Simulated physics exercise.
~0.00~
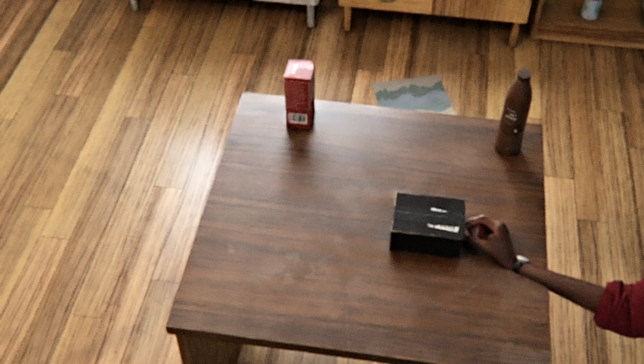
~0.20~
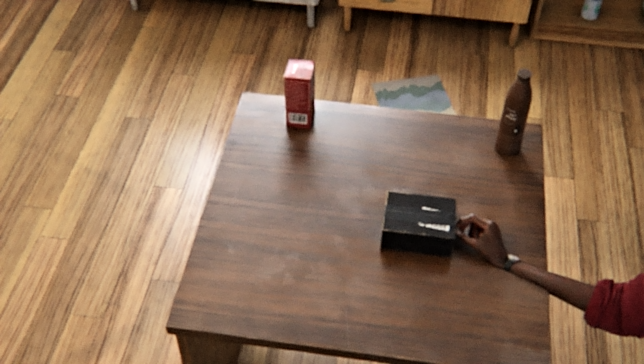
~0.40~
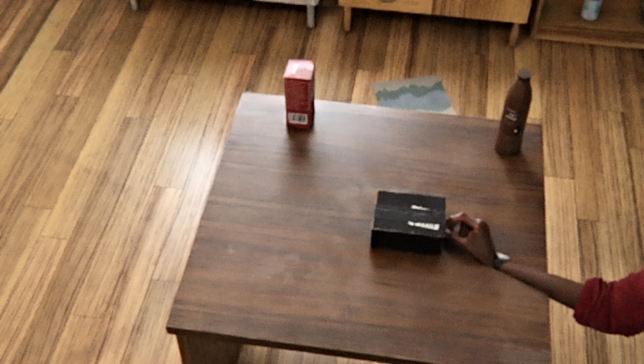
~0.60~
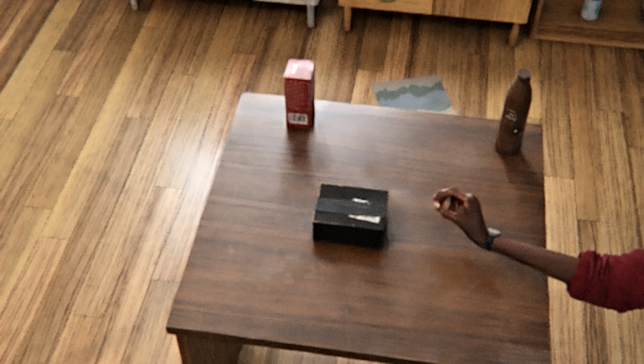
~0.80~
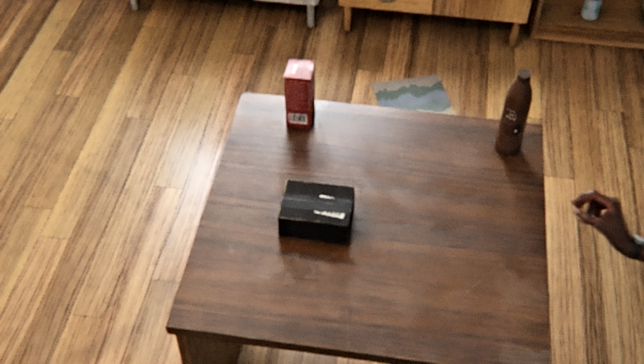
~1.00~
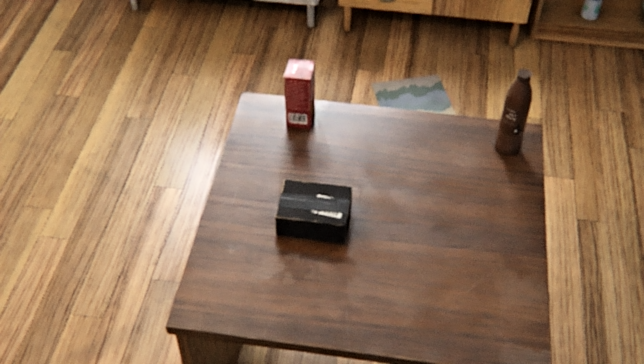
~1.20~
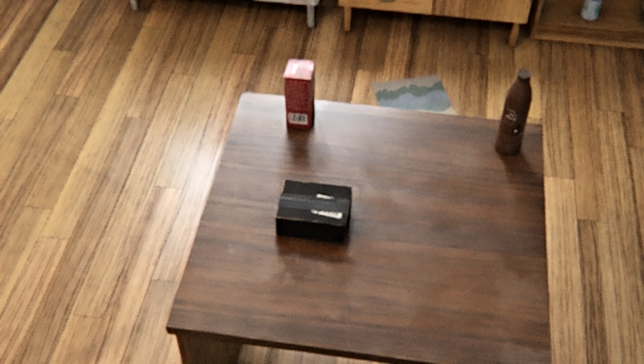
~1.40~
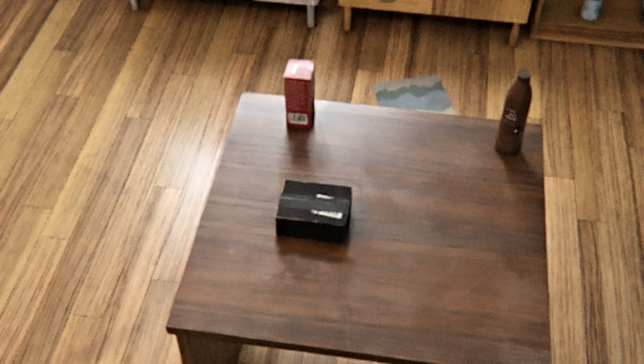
A black box was pushed left across a wooden table by someone's hand, which then let go and drew away while the box slid on a bit farther, coming to rest on the tabletop, with the red carton and brown bottle still in their places.
